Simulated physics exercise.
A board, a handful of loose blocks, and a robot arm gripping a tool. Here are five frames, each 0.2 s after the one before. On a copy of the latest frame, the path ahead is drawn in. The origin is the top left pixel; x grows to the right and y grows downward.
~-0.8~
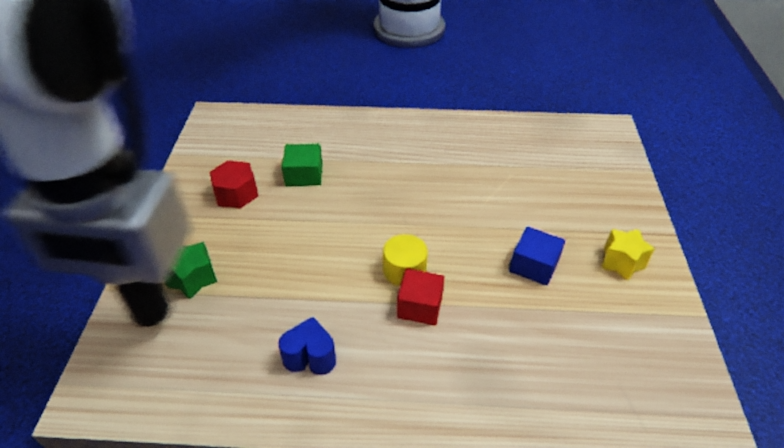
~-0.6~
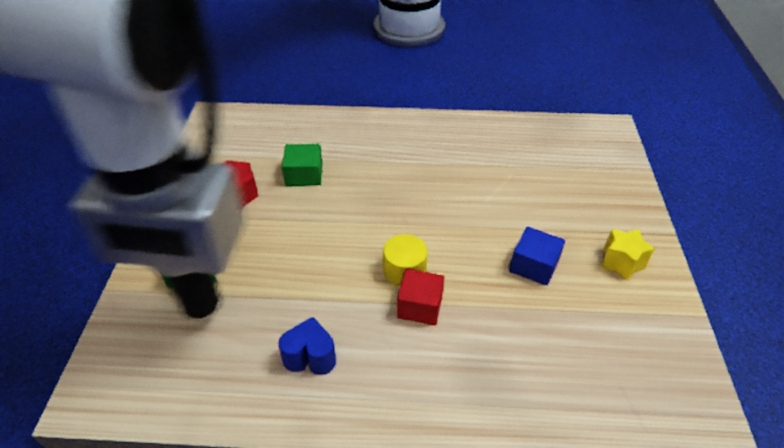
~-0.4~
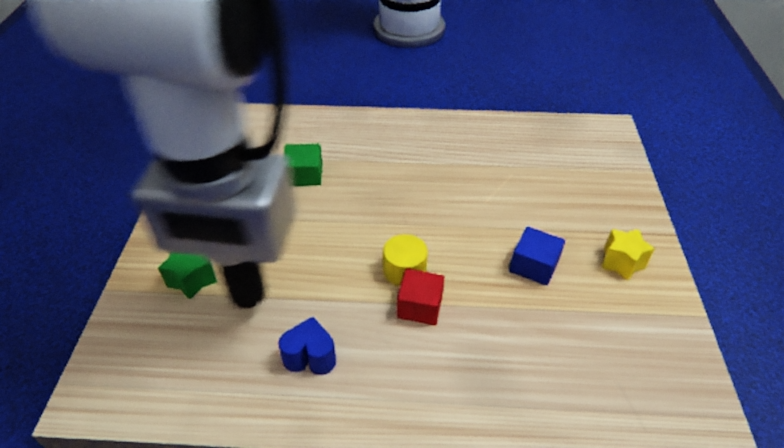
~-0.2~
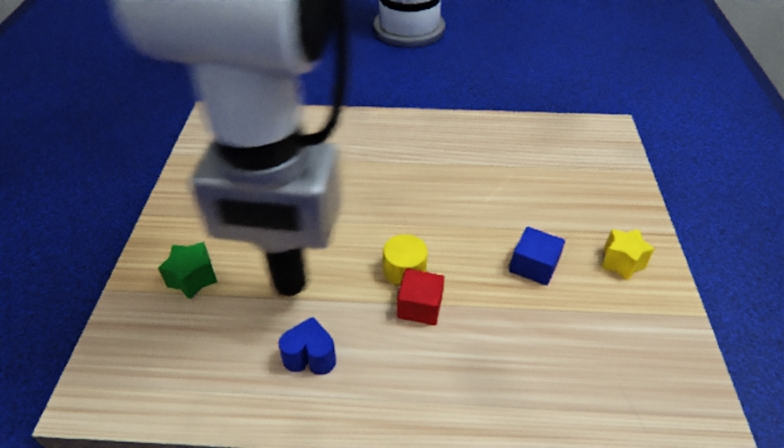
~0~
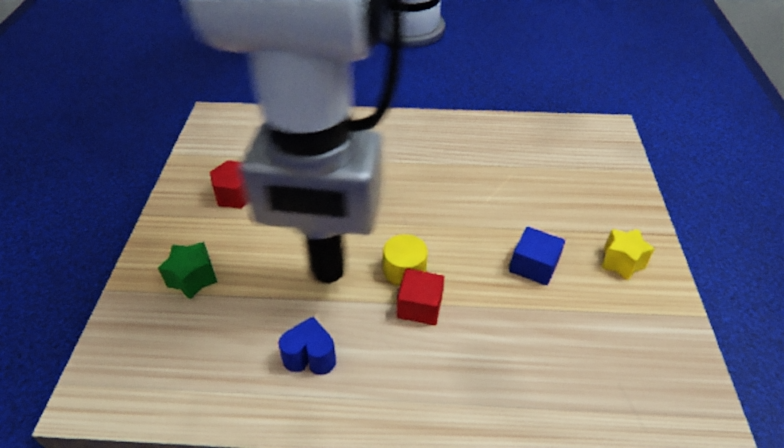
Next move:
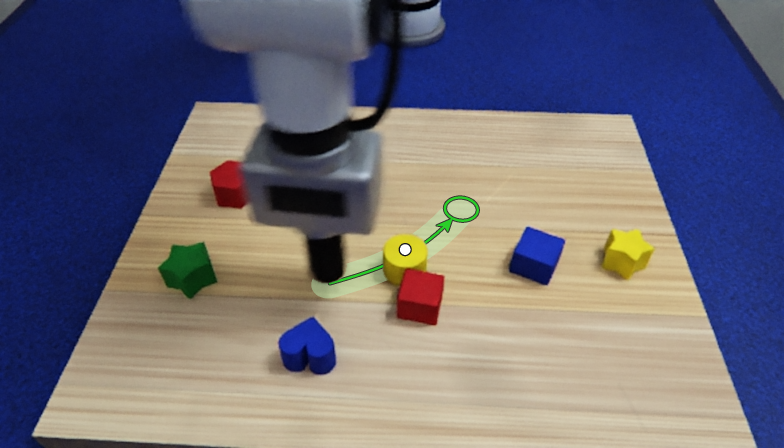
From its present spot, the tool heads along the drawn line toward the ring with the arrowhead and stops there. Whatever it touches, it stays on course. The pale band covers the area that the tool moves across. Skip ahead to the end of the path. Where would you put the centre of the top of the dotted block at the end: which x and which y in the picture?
At (462, 240).
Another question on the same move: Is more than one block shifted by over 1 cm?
No
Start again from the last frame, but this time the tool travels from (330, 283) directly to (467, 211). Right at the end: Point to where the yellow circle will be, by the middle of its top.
Around (436, 245).
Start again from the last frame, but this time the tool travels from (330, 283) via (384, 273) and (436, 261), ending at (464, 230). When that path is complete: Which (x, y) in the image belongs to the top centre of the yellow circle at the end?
About (502, 225).
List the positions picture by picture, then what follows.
The first picture shows tool tip (152, 312); block tops, yellow circle (405, 250); red four-sided block (421, 286).
The second picture shows tool (202, 304); blocks unchanged.
The third picture shows tool (248, 295); blocks unchanged.
The fourth picture shows tool (290, 283); blocks unchanged.
The fifth picture shows tool (328, 270); yellow circle (405, 250); red four-sided block (421, 286).
Path on the board, from (330, 283) via (385, 265) and (430, 239), ending at (461, 209); the dot is on the yellow circle.
On the path given first. One third of the way, tool (385, 252); yellow circle (426, 246).
Two thirds of the way, tool (431, 225); yellow circle (462, 240).
At the end, tool (463, 195); yellow circle (462, 240); red four-sided block in place.
